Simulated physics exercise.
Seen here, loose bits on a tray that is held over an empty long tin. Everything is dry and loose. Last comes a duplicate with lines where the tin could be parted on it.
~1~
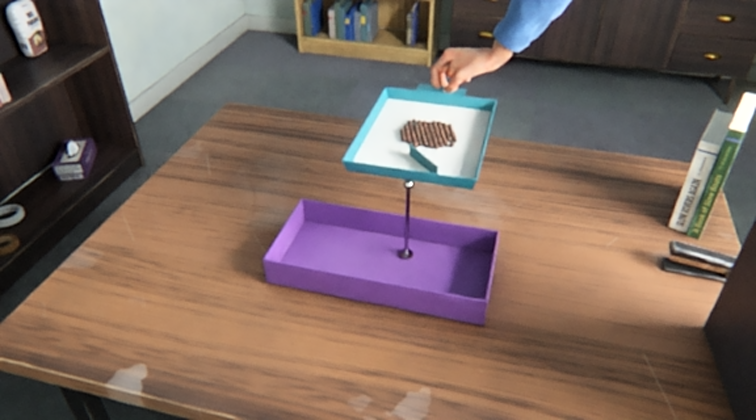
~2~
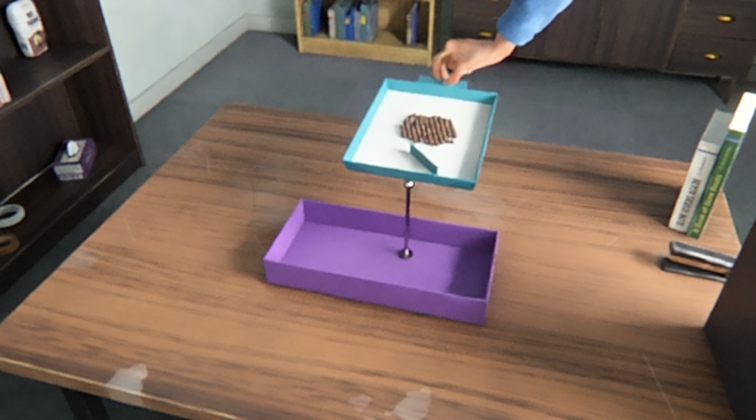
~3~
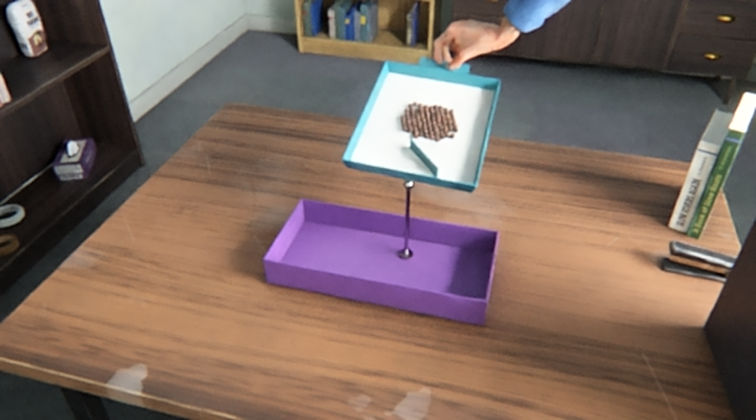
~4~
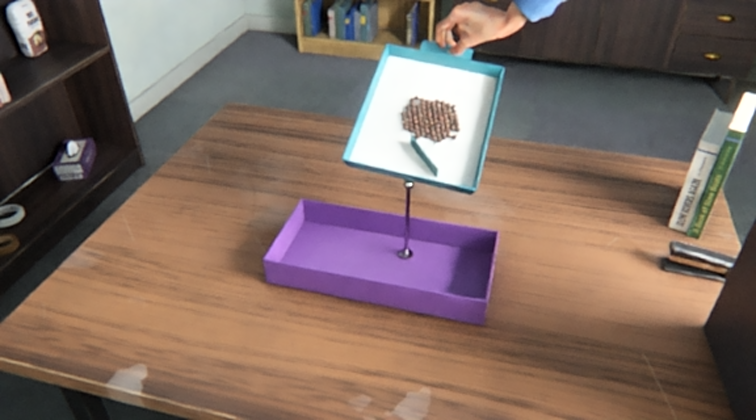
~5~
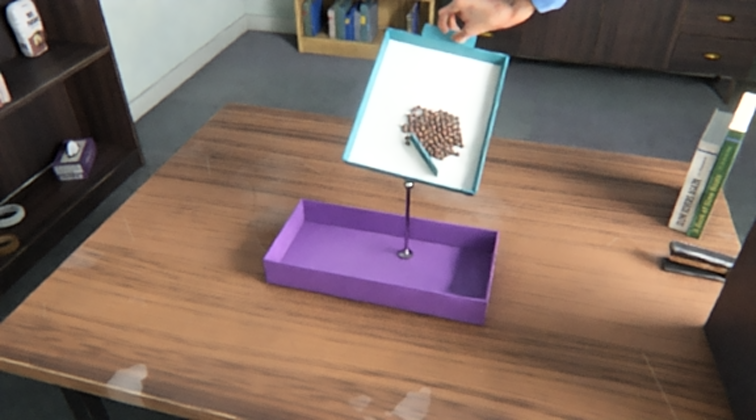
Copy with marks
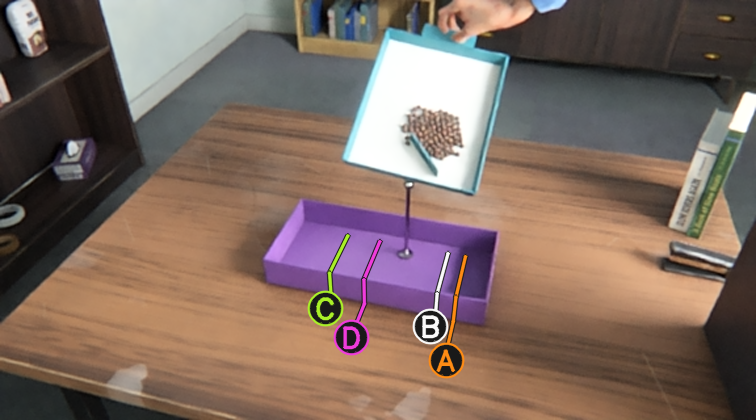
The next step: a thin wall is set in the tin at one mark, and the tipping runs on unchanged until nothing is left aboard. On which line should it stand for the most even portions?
The answer is line A.
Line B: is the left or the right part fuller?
The right side.
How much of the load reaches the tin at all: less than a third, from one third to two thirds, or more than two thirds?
More than two thirds.
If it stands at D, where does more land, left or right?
Right.
On the marked copy, line A crosses the front rim at (456, 296); line B crosses the front rim at (437, 292); line C crosses the front rim at (329, 272); line D crosses the front rim at (364, 278).
With A, of what is caught, close to two thirds on the left of the divider, close to a third on the right.
With B, of what is caught, a small share on the left of the divider, the bulk on the right.
With C, of what is caught, none at all on the left of the divider, the whole lot on the right.
With D, of what is caught, none at all on the left of the divider, the whole lot on the right.
